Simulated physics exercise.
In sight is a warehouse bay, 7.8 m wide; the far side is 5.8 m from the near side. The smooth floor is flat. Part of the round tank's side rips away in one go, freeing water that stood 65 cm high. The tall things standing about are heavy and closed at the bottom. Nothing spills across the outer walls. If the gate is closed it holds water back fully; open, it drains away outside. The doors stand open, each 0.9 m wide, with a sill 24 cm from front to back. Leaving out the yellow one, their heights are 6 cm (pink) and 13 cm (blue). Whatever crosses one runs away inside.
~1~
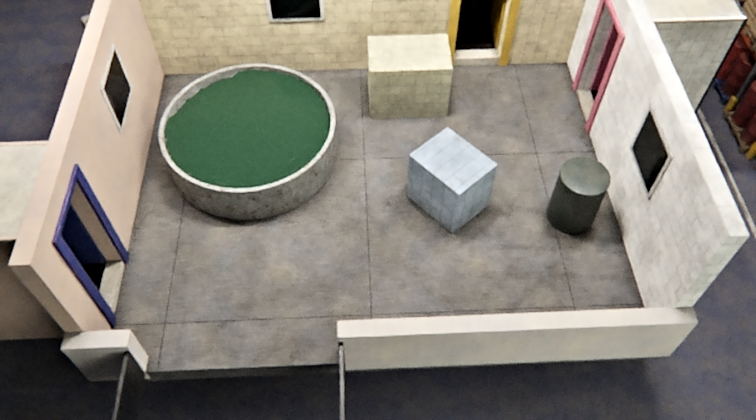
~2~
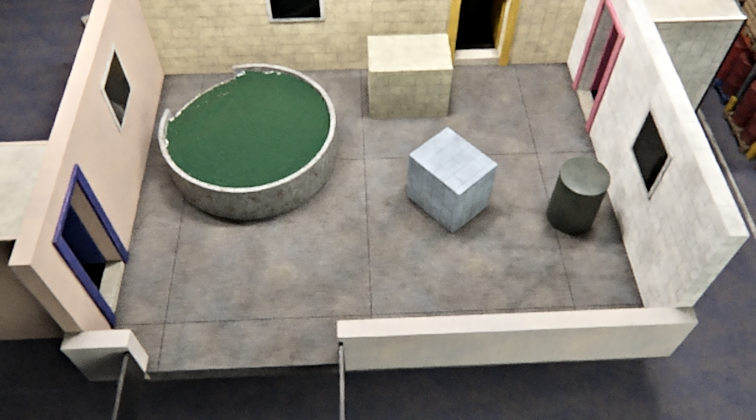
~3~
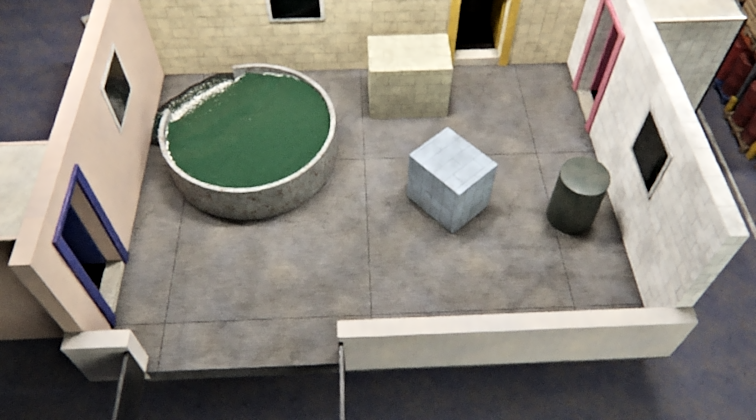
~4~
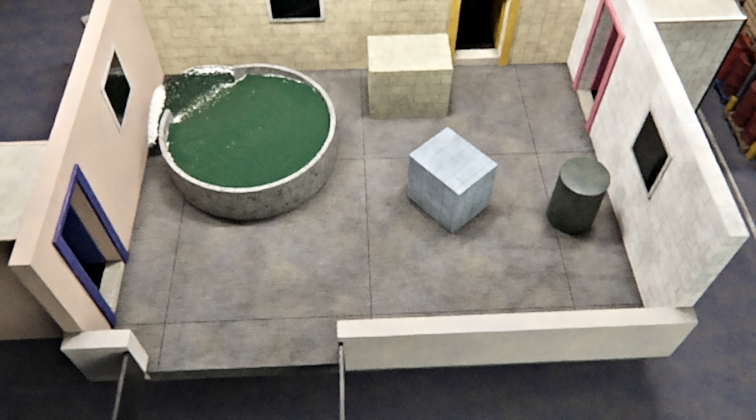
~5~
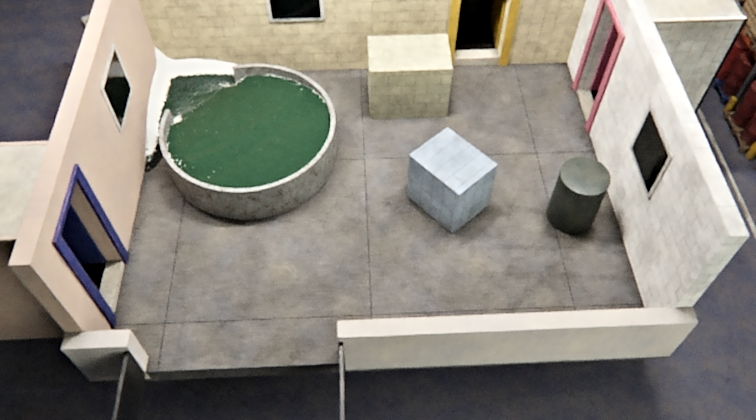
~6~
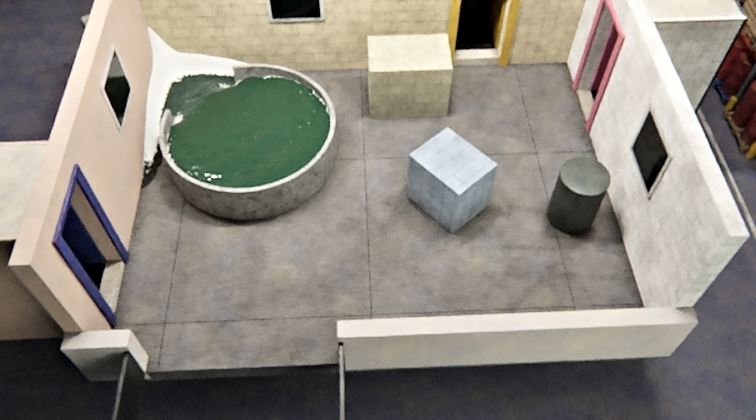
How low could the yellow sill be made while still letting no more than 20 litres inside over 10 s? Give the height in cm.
Some 6 cm above the ground.
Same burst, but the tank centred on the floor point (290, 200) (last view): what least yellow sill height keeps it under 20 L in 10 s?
About 6.5 cm.
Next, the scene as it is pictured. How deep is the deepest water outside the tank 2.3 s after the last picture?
Up to some 40 cm.
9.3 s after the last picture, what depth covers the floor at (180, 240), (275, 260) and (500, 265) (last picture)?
Roughly 3, 3 and 3 cm, in turn.
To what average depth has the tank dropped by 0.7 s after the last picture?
Roughly 48 cm on average.
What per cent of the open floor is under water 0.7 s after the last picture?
Near 10 per cent is wet.
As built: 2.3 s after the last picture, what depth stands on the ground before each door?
In cm: Yellow 10, pink 0, blue 6.
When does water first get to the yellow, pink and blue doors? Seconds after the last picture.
Yellow 2.0 s, pink 2.8 s, blue 1.5 s.
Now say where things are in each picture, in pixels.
The first frame shows the round tank at (249, 126) is whole and still, 65 cm deep; the yellow door at (482, 23) is dry.
In the second frame, the front is at a hidden place, 0.3 m from the gap on the far side; 0.4 m2 of floor is wet, 65 cm left at the back.
In the third frame, the gap is on the far side, the front 0.7 m out at a hidden place; the back of the round tank holds 65 cm.
In the fourth frame, water pours out on the far side and has run 1.2 m, to (181, 75); about 12 cm deep outside, 65 cm at the back.
In the fifth frame, water pours out on the far side and has run 1.4 m, to (165, 75); about 15 cm deep outside, 65 cm at the back.
In the sixth frame, the front is at (165, 75), 1.4 m from the gap on the far side; 2.2 m2 of floor is wet, 65 cm left at the back; 3.7 m in a straight line remain to the yellow door at (482, 23).
Then, 0.7 s after the last picture water covers 10 % of the floor, deepest (63 cm) near (163, 82); it has not reached the yellow door.
Then, 2.3 s after the last picture water covers 35 % of the floor, deepest (40 cm) near (163, 82); 10 cm at the yellow door, 0 litres in over its 18 cm sill.
Then, 9.3 s after the last picture water covers 100 % of the floor, deepest (20 cm) near (158, 109); 6 cm at the yellow door, 0 litres in over its 18 cm sill.
At the yellow door as built, the water peaked near 11 cm, 4.1 s after the last picture.
Run again over the same 10 s with other heights there, 32 litres in over 5 cm, 16 litres over 6.5 cm. The limit of 20 litres is kept from about 6 cm up.
